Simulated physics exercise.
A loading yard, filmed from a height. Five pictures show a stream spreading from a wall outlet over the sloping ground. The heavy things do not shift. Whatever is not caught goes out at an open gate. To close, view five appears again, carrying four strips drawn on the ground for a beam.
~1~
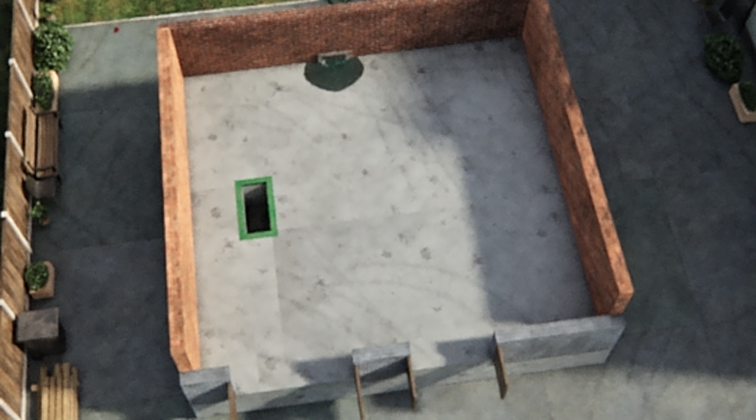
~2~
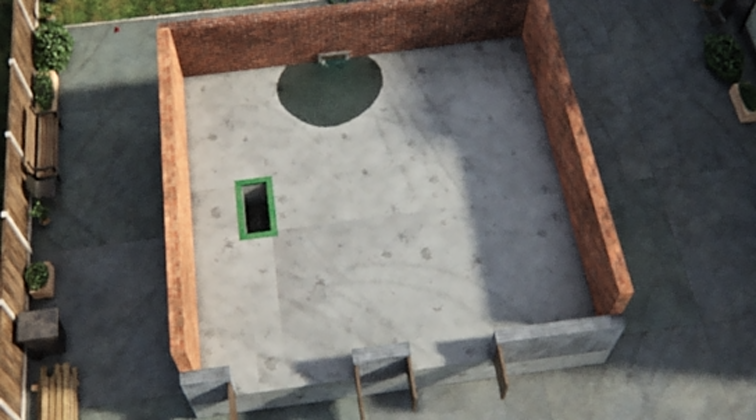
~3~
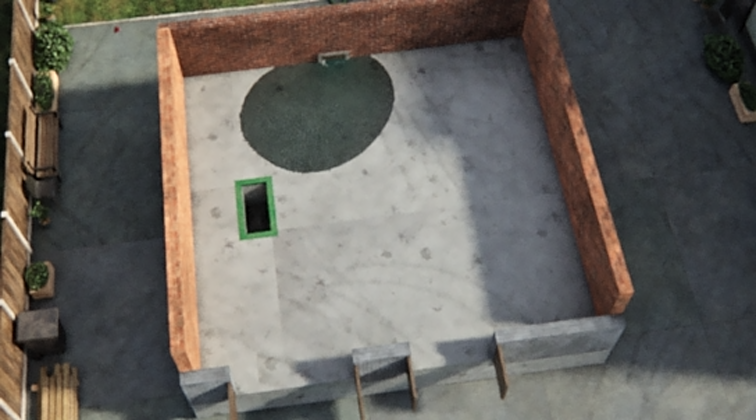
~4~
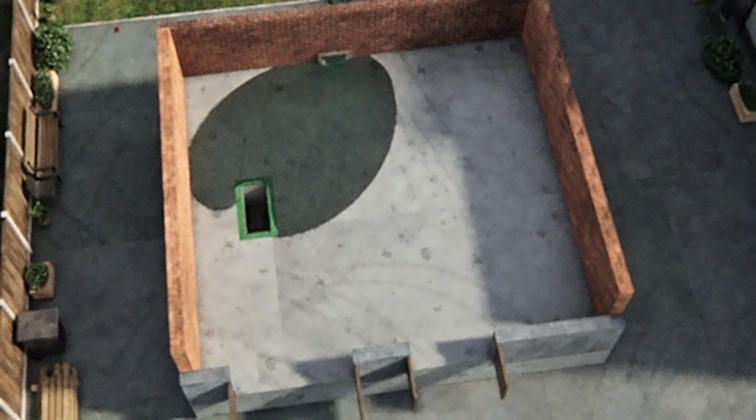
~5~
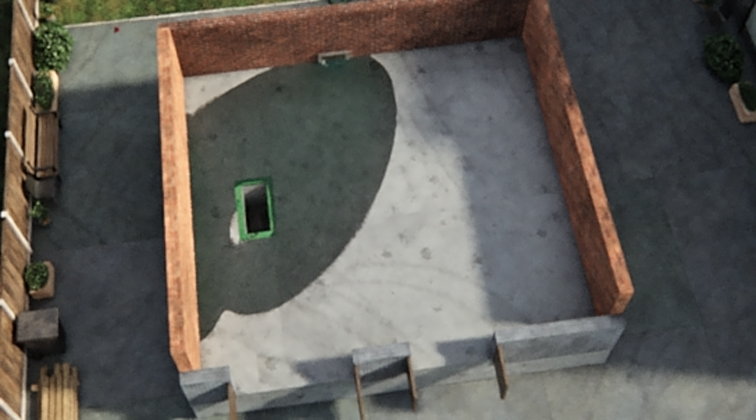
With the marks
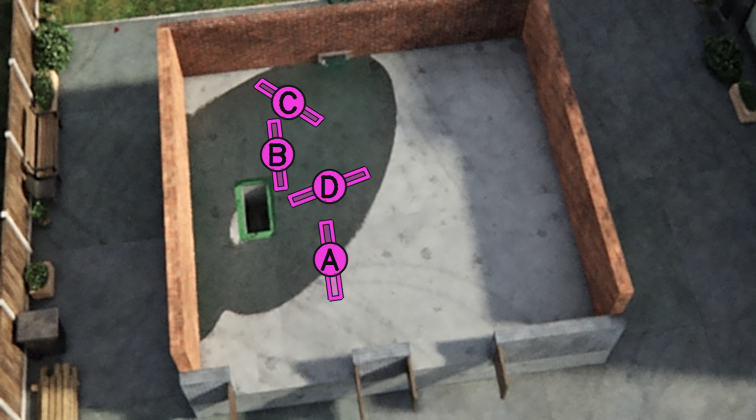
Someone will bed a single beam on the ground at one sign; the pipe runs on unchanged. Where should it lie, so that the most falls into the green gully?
Choose D.
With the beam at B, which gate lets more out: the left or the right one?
The left gate.
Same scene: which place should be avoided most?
That is place B.
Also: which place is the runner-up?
That is place A.
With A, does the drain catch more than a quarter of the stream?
Yes, it does.
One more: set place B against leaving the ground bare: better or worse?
It is worse.
On the marked copy, A from (335, 298) to (325, 222); B from (281, 188) to (273, 121); C from (259, 83) to (319, 121); D from (291, 200) to (366, 172).
For place A, about 40 % of the stream goes into the green gully, about 60 % out by the gates.
For place B, about 14 % of the stream goes into the green gully, about 86 % out by the gates.
For place C, about 25 % of the stream goes into the green gully, about 75 % out by the gates.
For place D, about 59 % of the stream goes into the green gully, about 41 % out by the gates.
